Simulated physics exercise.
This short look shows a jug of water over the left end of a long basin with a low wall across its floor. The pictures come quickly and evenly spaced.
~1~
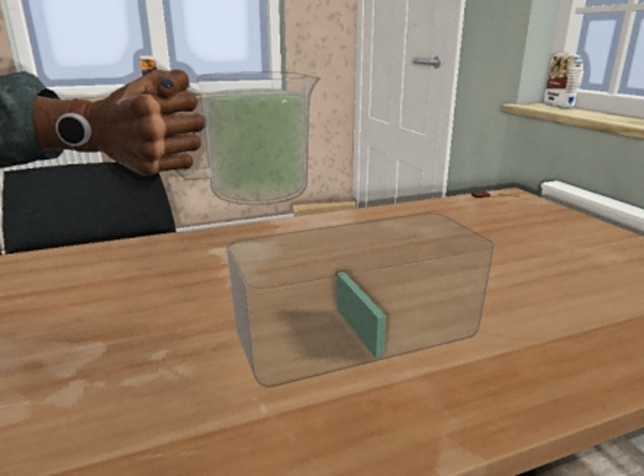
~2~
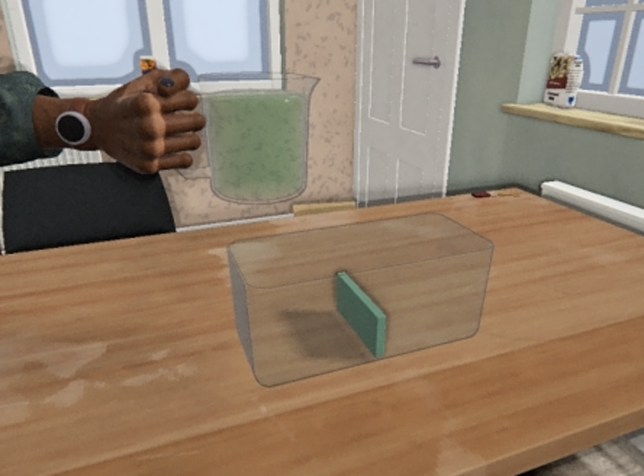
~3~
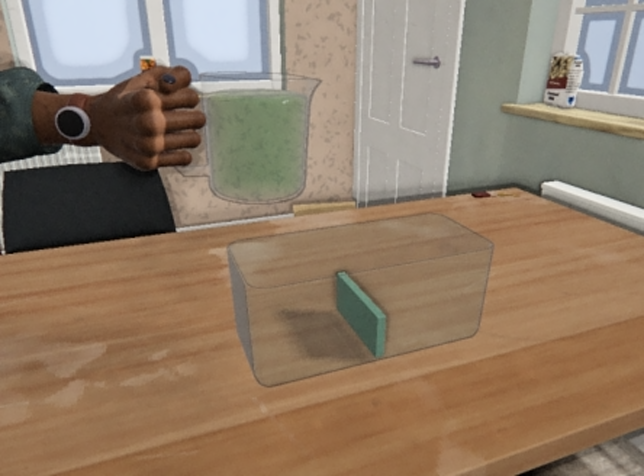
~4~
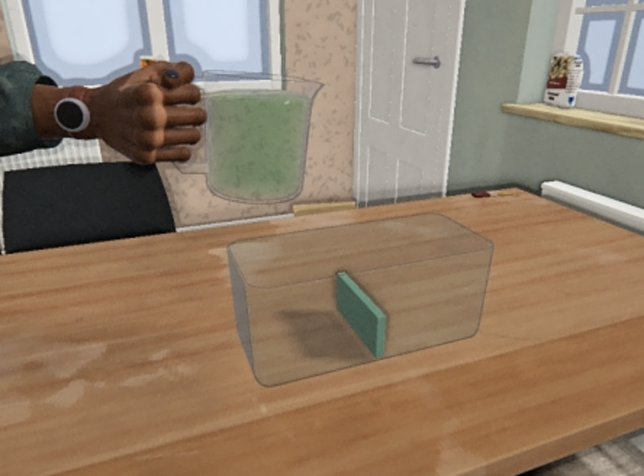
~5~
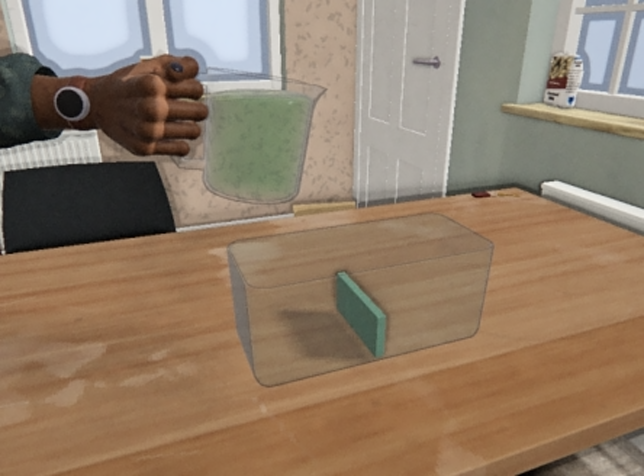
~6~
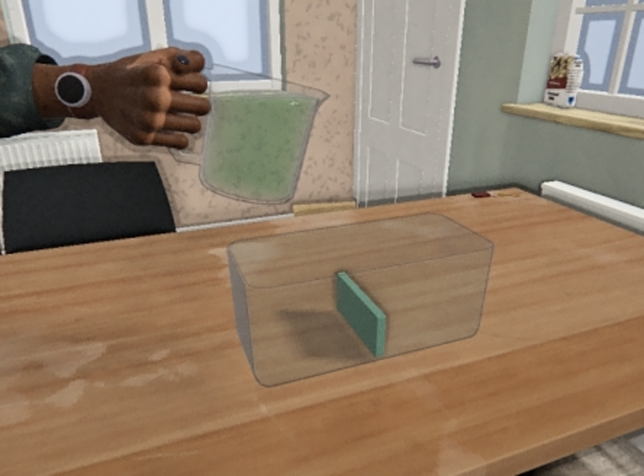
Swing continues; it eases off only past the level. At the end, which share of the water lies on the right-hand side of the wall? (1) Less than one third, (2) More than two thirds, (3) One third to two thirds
2, more than two thirds.
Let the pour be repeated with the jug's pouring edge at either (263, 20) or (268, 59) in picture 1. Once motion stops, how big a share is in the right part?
It comes out at around 10 percent and then around 5 percent.
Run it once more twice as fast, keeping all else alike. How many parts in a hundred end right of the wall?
About 70 per cent would end up there.
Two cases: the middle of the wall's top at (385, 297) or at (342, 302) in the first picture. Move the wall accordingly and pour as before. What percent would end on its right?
Roughly 25 % and then 95 %.
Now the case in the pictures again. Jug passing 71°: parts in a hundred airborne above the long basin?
Some 20 per cent, I'd say.
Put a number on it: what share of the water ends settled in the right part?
That is roughly 80 percent of it.
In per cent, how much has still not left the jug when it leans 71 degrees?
Roughly 75 percent remains at that point.
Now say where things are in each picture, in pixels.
It leans 0°; its right rim is at (319, 76); the water meets the walls at (203, 97) and (303, 93); the long basin's rim runs from (236, 266) to (466, 229); the wall's top is at (359, 294), in the first picture.
It leans 1°; its right rim is at (320, 77); the water meets the walls at (204, 97) and (303, 93), in the second picture.
It leans 2°; its right rim is at (321, 79); the water meets the walls at (204, 96) and (305, 94), in the third picture.
It leans 5°; its right rim is at (324, 83); the water meets the walls at (207, 95) and (307, 95), in the fourth picture.
It leans 9°; its right rim is at (326, 88); the water meets the walls at (209, 97) and (309, 94), in the fifth picture.
It leans 14°; its right rim is at (329, 94); the water meets the walls at (211, 98) and (315, 96), in the sixth picture.
A moment on, the jug is tipped part way and 76 per cent is still to pour, 0 is left of the wall and 6 right of it.
Next, the jug is tipped right over and 24 per cent is still to pour, 3 is left of the wall and 53 right of it.
Then the jug is tipped right over and 3 per cent is still to pour, 16 is left of the wall and 78 right of it.
Later the jug is tipped right over and 0 per cent is still to pour, 21 is left of the wall and 79 right of it.
In the end 21 per cent lies left of the wall, 79 right of it and 1 outside.
